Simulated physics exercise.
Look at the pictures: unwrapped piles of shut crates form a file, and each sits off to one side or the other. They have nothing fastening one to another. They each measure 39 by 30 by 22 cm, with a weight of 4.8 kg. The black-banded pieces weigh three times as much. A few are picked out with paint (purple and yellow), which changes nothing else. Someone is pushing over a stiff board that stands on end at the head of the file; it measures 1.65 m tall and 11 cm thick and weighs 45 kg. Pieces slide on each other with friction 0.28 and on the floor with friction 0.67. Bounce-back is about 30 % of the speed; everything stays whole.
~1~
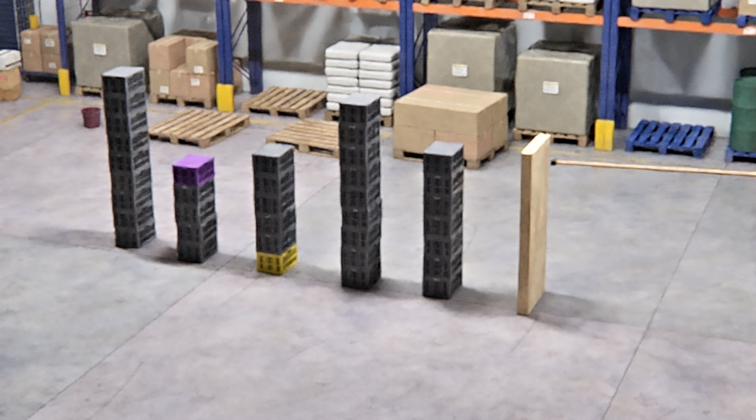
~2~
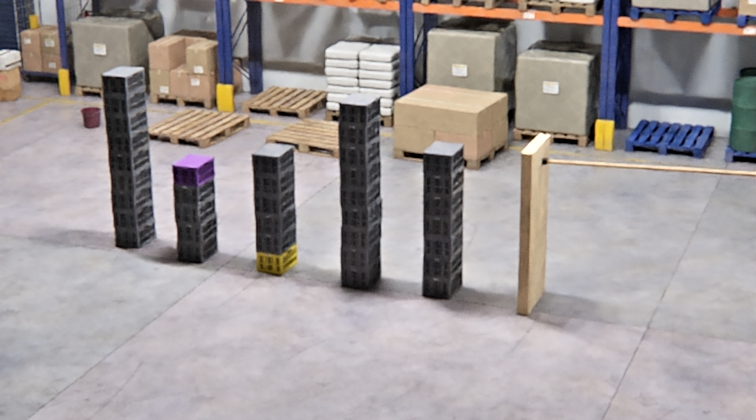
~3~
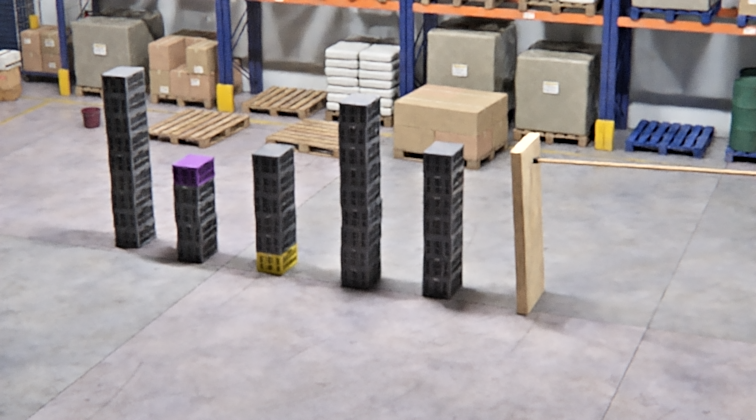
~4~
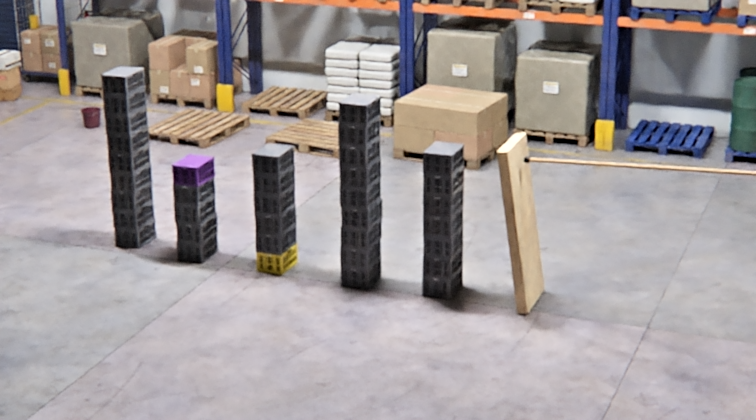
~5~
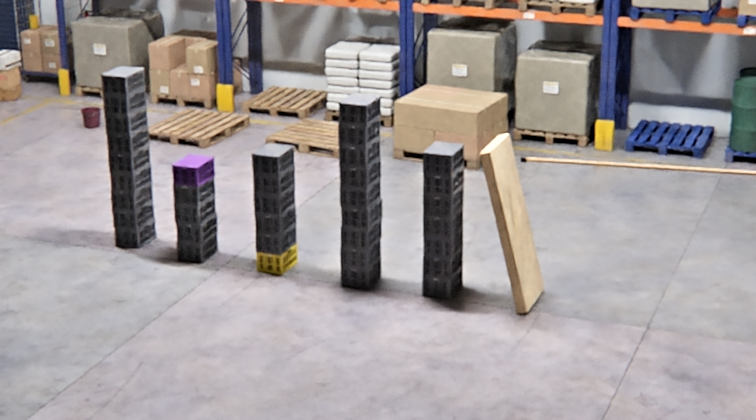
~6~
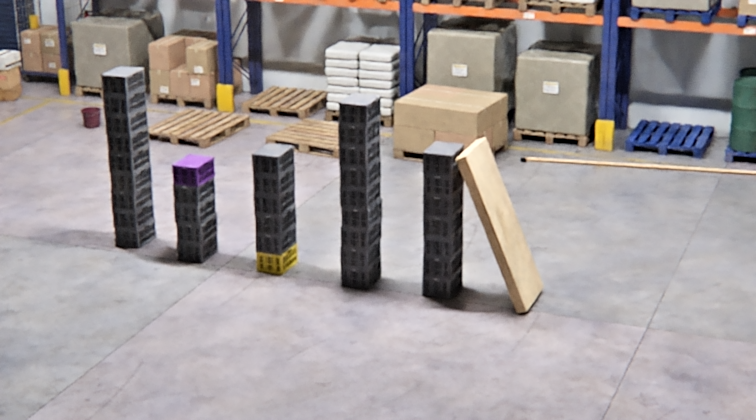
In the video, a pole pushes the top of an upright wooden board leftward beside a row of five dark crate stacks, one with a purple crate and another with a yellow one; the pole halts while the board leans further left.
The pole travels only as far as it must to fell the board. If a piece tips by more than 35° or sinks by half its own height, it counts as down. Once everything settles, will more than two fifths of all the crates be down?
Yes.
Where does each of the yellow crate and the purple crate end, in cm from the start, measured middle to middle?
Distance from start in cm - yellow 0, purple 160.
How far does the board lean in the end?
About 70° from upright.
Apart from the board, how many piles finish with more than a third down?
5.
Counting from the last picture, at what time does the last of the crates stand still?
Near 5.5 s.
Then, 0.85 s on from the sixth picture, board 54° from upright; 4 of the 36 crates down.
Then, 1.67 s on from the sixth picture, board 66° from upright; 14 of the 36 crates down; yellow crate tipped 8°; purple crate displaced 33 mm.
Then, 2.65 s on from the sixth picture, board 70° from upright; 23 of the 36 crates down; purple crate tipped 17°, 23 cm lower; yellow crate displaced 28 mm.
Then, 3.99 s on from the sixth picture, board 71° from upright; 31 of the 36 crates down; purple crate upside down; yellow crate displaced 28 mm.
Finally, board 71° from upright; 31 of the 36 crates down; purple crate upside down; yellow crate displaced 28 mm. That is 86 per cent. Seen by the last camera, middles, purple crate near (68, 265), yellow crate near (275, 257).
